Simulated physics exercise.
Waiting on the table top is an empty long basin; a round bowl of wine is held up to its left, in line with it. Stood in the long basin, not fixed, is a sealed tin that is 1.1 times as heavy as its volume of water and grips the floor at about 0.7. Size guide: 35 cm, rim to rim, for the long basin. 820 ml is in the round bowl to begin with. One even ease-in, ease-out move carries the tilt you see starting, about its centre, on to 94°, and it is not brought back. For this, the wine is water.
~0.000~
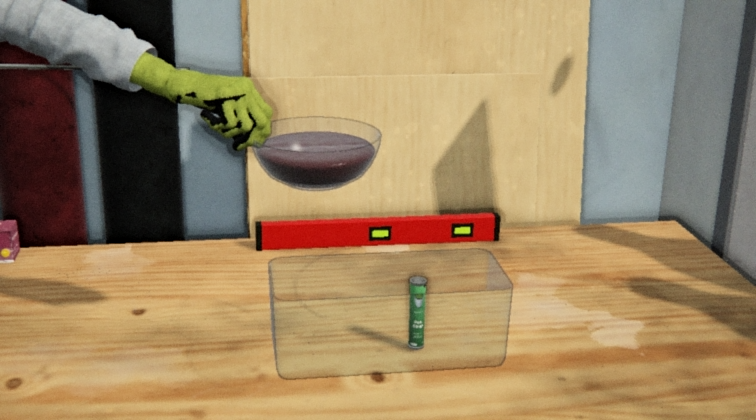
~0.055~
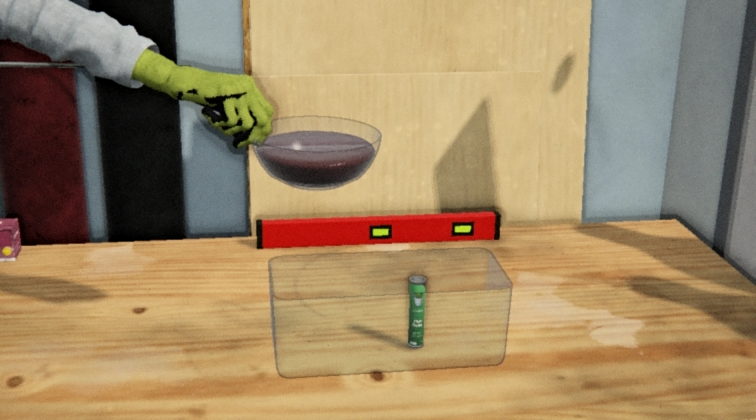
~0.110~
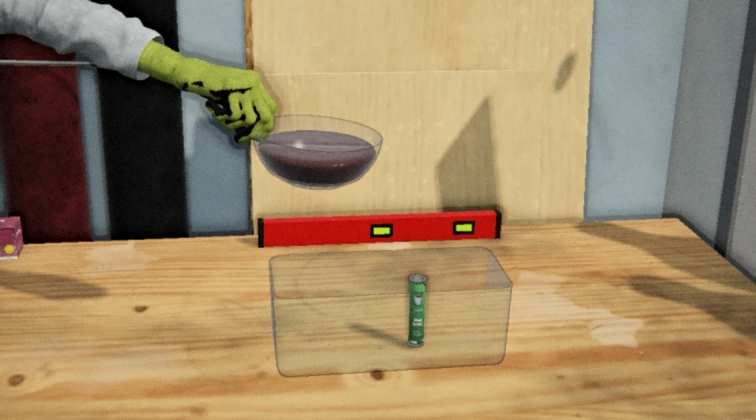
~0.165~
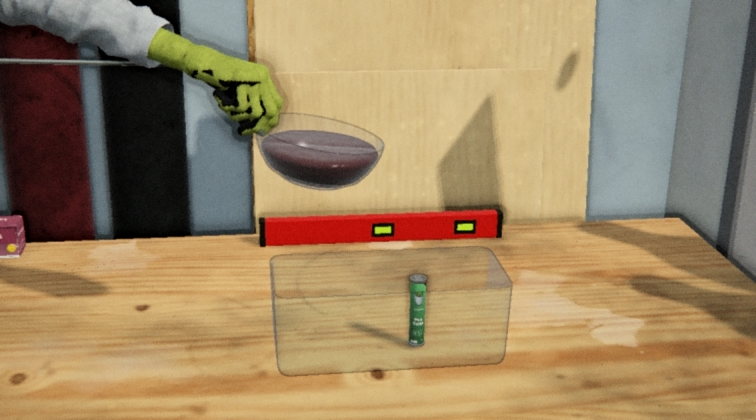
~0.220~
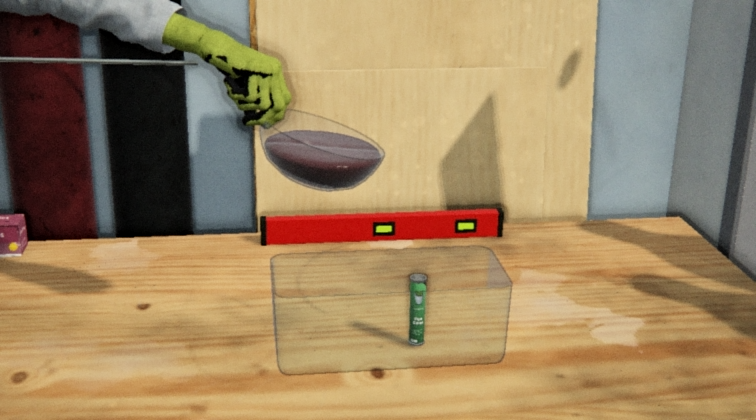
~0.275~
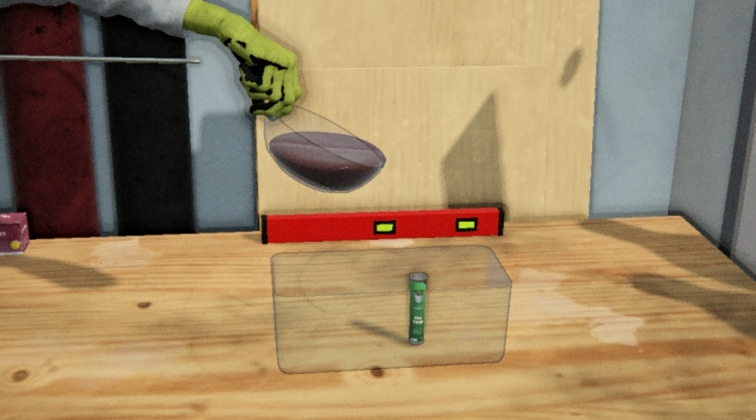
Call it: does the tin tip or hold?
It holds.
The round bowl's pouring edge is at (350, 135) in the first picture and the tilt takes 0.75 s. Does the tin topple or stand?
Result: Tin tipped over.
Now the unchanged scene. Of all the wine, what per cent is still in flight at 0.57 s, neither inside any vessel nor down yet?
About 52 per cent.
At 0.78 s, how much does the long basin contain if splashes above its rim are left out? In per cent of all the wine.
Close to 92 in a hundred.
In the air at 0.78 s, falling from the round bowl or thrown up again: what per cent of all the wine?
Roughly 7 %.
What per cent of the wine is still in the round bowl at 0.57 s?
Roughly 18 percent.
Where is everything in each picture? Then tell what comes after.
Tilt 0°; pouring edge (380, 133); surface from (255, 148) to (375, 146); the long basin's rim runs from (271, 280) to (501, 269); the tin's top is at (418, 284), in the first frame.
Tilt 1°; pouring edge (380, 134); surface from (255, 147) to (375, 146), in the second frame.
Tilt 5°; pouring edge (381, 138); surface from (257, 144) to (375, 146), in the third frame.
Tilt 11°; pouring edge (383, 144); surface from (260, 142) to (378, 149), in the fourth frame.
Tilt 19°; pouring edge (383, 152); surface from (263, 142) to (380, 149), in the fifth frame.
Tilt 28°; pouring edge (382, 162); surface from (268, 143) to (380, 154); 3 per cent is over the edge, in the sixth frame.
By 0.57 s the tilt is 81° and 17 per cent is still to pour; the tin stands where it began.
By 0.78 s the tilt is 94° and 1 per cent is still to pour; the tin stands 1 cm from where it began.
By 1.01 s the tilt is 94° and 0 per cent is still to pour; the tin stands 1 cm from where it began.
By 1.25 s the tilt is 94° and 0 per cent is still to pour; the tin stands 1 cm from where it began.
At rest the tin stands 1 cm from where it began.
